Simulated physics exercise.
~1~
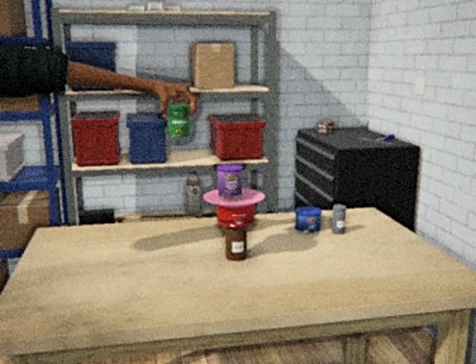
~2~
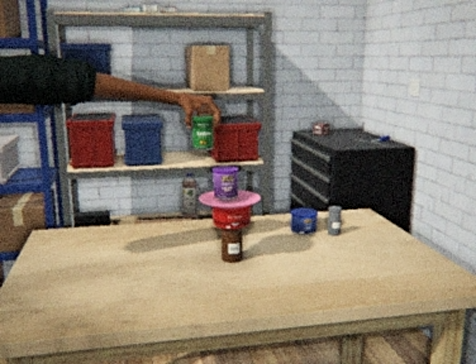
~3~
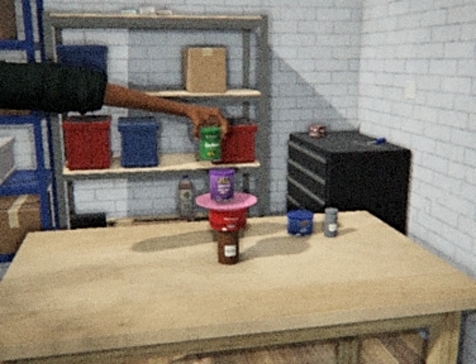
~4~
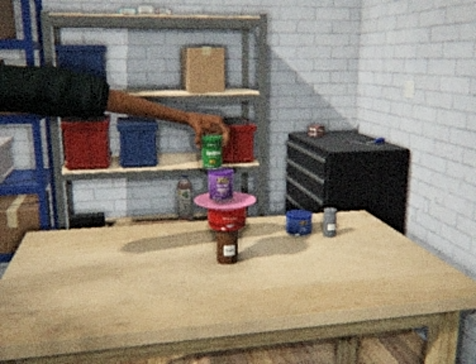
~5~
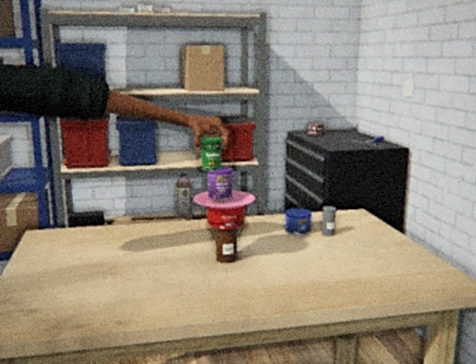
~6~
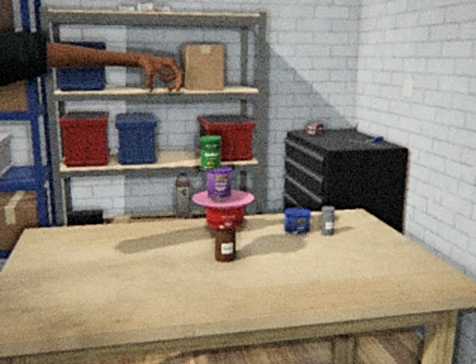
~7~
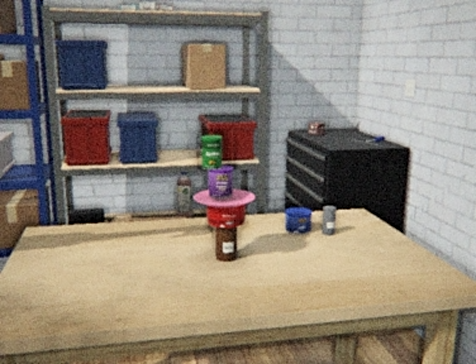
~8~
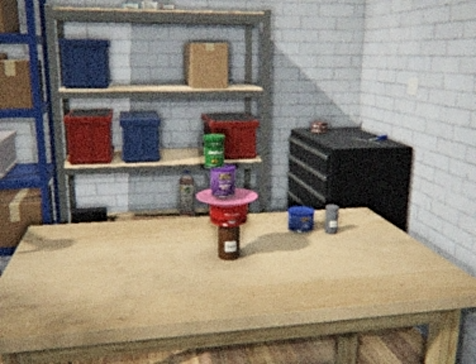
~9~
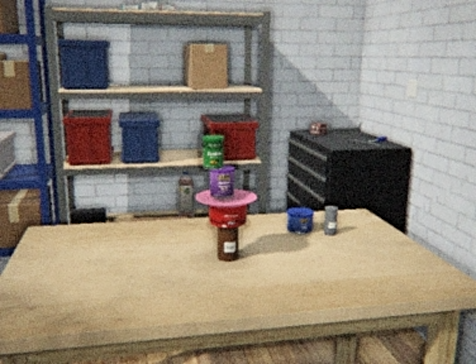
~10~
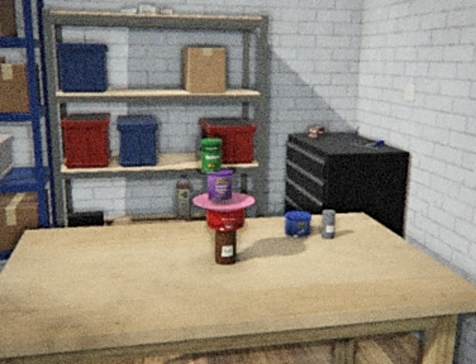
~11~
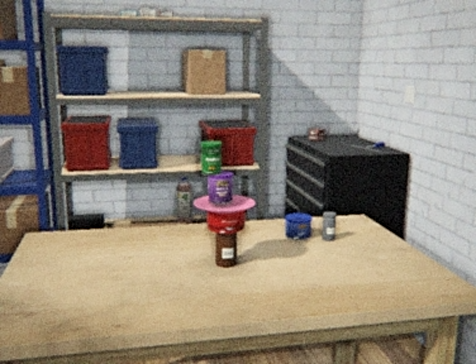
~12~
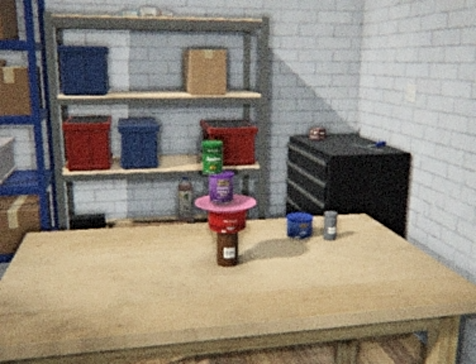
A dark-sleeved arm reaches in from the left over a pale wooden table in a storeroom, seen from the front by a slightly swaying camera. On the table a brown jar stands in front, close to a stack of a red tub, a pink plate and a purple tin, with a blue container and a grey shaker to the right. The hand carries a green tin rightward, lowers it onto the purple tin and holds it there. Then it lets go and withdraws to the left. The green tin stays upright on top, and the pile remains standing.
